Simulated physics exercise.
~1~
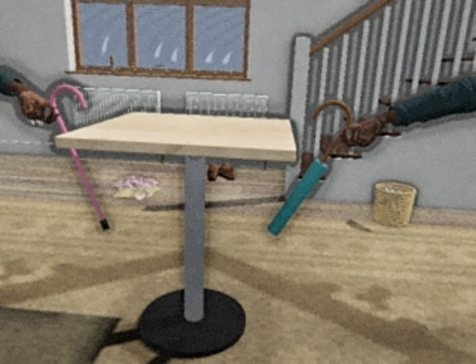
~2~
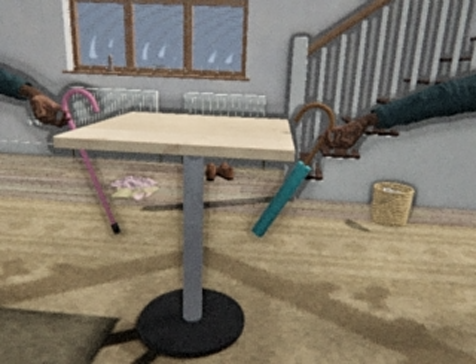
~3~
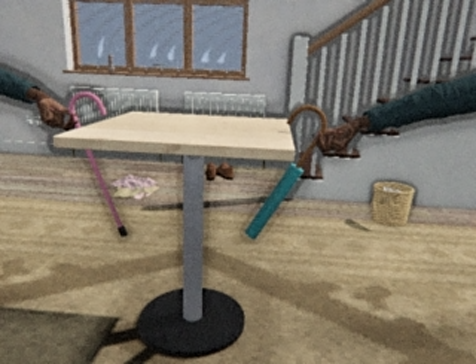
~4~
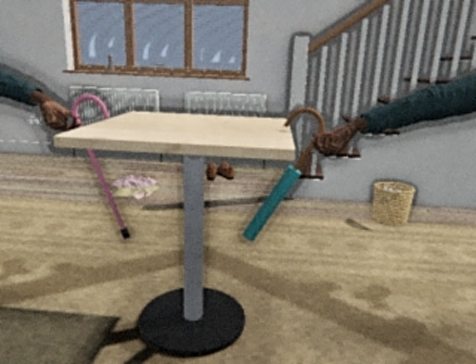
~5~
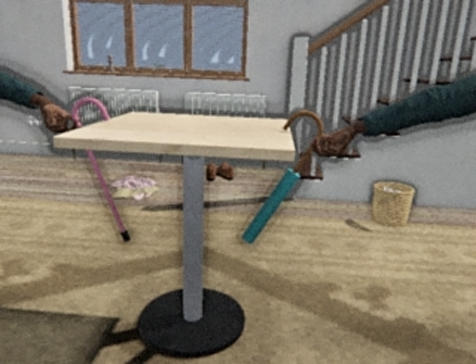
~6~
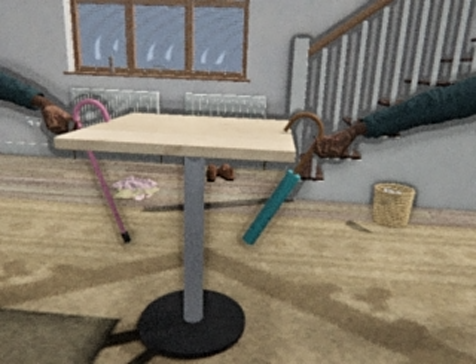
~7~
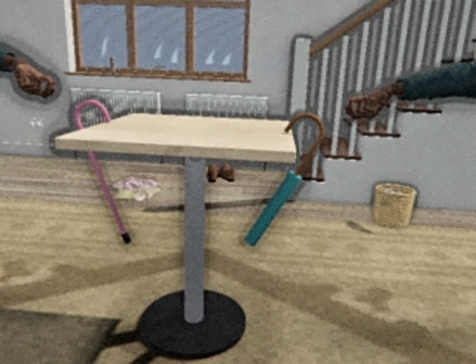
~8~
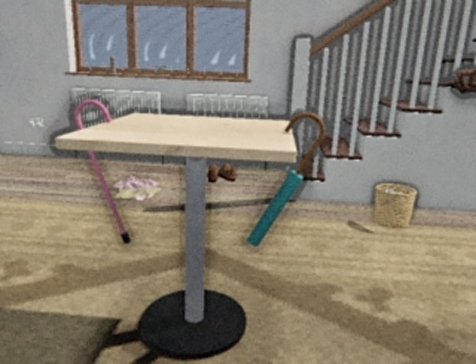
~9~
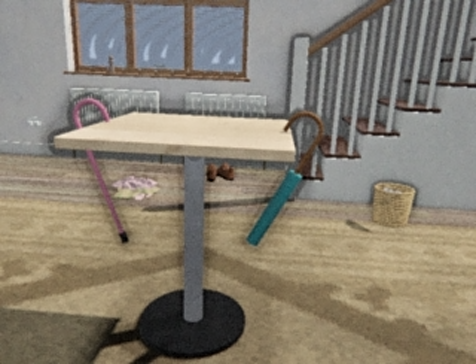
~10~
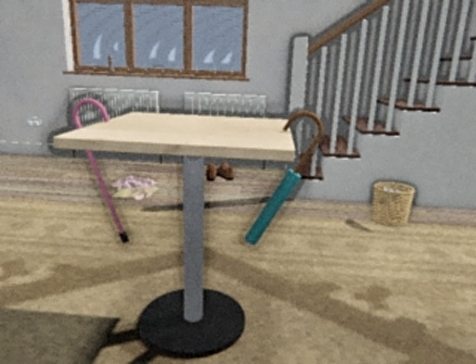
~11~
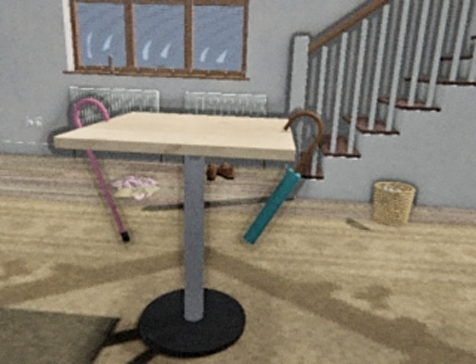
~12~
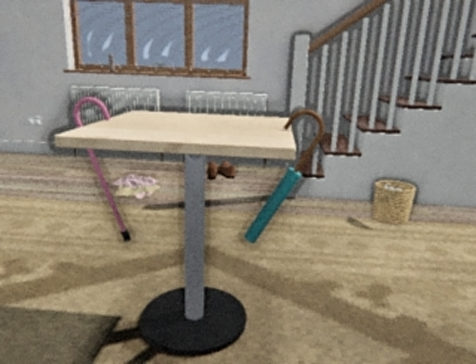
Two hands hooking a pink cane and a turquoise umbrella over opposite ends of a small table, then withdrawing, leaving both hanging.
